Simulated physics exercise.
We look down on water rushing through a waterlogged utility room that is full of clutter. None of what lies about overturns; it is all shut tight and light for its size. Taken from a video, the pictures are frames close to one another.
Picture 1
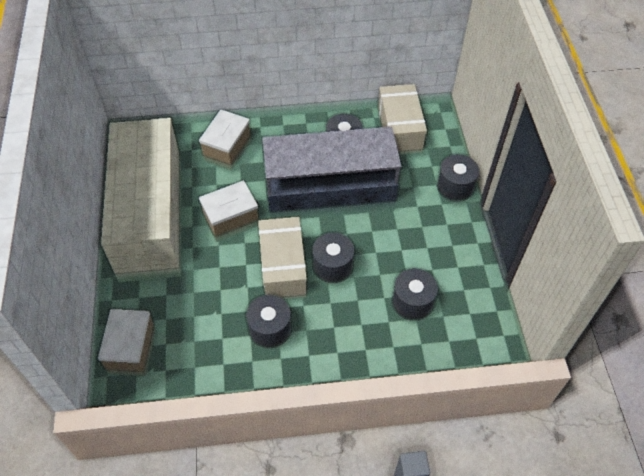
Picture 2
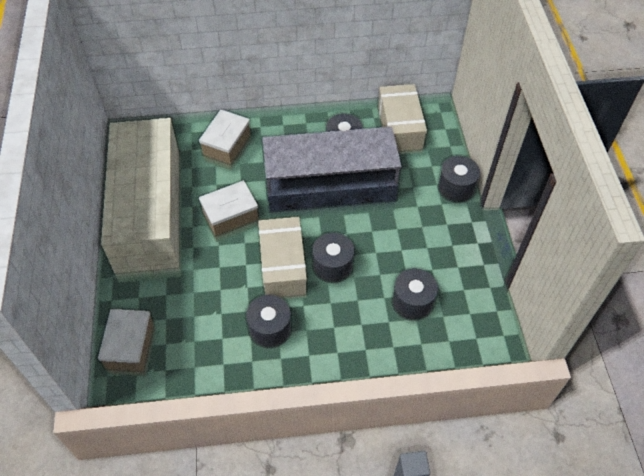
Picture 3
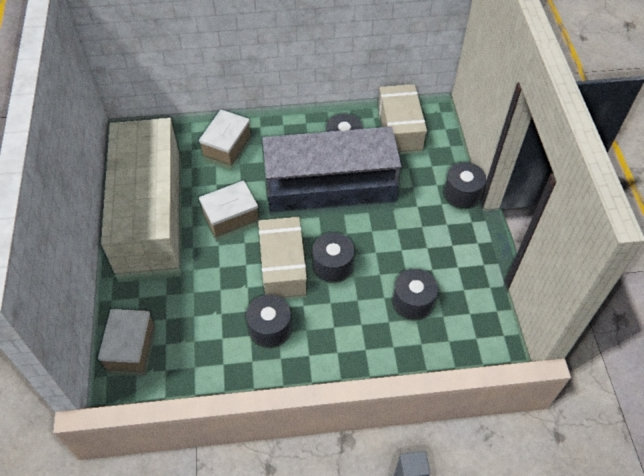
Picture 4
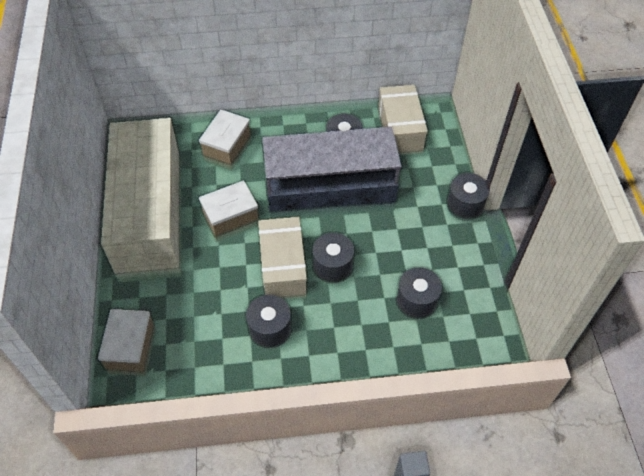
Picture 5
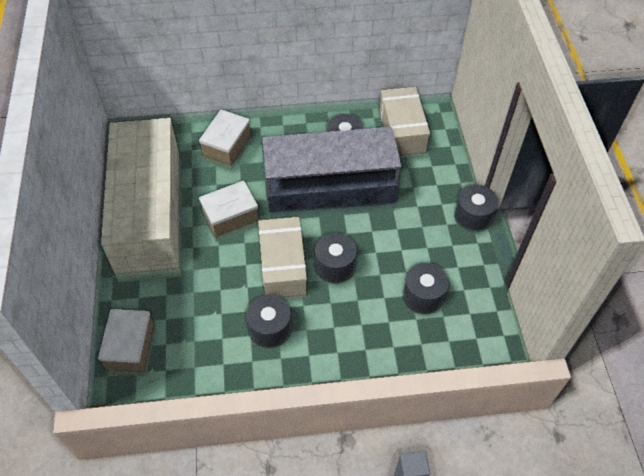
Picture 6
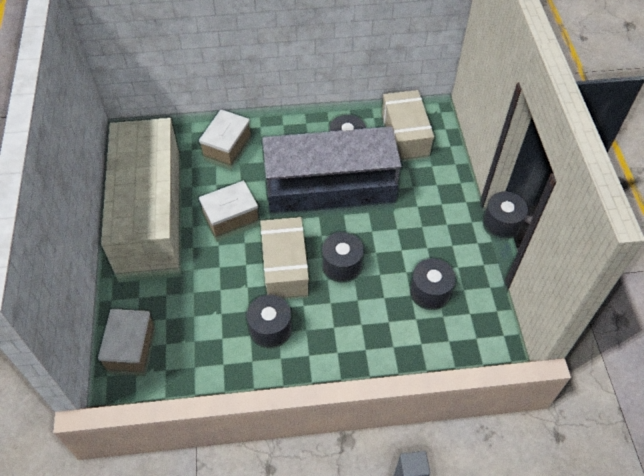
In a cluttered utility room with a green checkered floor, the dark door on the right opened, then the nearest black tub drifted into the doorway while a few other things shifted slightly right.
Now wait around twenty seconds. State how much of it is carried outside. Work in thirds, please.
The portion is in the top third.
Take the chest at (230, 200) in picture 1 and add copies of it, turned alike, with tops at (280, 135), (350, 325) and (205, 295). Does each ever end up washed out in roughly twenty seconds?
First copy doesn't escape, second copy doesn't escape, third copy doesn't escape.
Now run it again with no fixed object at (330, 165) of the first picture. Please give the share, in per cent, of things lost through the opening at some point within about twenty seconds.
About 60%.
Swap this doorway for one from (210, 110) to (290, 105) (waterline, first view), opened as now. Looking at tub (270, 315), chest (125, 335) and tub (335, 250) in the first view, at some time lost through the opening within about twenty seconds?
Okay, one after another: Never departs, then never departs, then never departs.
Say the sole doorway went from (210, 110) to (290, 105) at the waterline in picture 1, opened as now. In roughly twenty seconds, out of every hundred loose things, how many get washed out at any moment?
That comes to around 60 per cent.
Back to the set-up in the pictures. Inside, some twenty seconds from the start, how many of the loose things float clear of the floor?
The count comes to 0.
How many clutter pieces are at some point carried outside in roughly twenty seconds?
Counting them up gives 7.
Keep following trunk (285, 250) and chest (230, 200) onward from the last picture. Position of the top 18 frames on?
Approximately (390, 232) for the first and (275, 239) for the second.
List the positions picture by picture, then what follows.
In the first frame, a tub at (460, 169) floats; a tub at (416, 287) floats; 0 of 10 have shifted.
In the second frame, a tub at (461, 170) floats; a tub at (416, 287) floats; 0 of 10 have shifted.
In the third frame, a tub at (467, 177), afloat, close to its start; a tub at (416, 287) floats; 1 of 10 have shifted.
In the fourth frame, a tub at (470, 188), afloat, close to its start; a tub at (420, 285) floats, close to its start; 2 of 10 have shifted.
In the fifth frame, a tub at (478, 200), afloat, a stride from its start; a tub at (427, 281) floats, close to its start; 2 of 10 have shifted.
In the sixth frame, a tub at (508, 207) floats, a stride from its start; a tub at (434, 276), afloat, close to its start; 4 of 10 have shifted.
A moment on, 1 of 10 are out; 9 afloat.
Next, 4 of 10 are out; 6 afloat.
Later, 6 of 10 are out; 1 afloat.
In the end, 7 of 10 are out; 0 afloat.
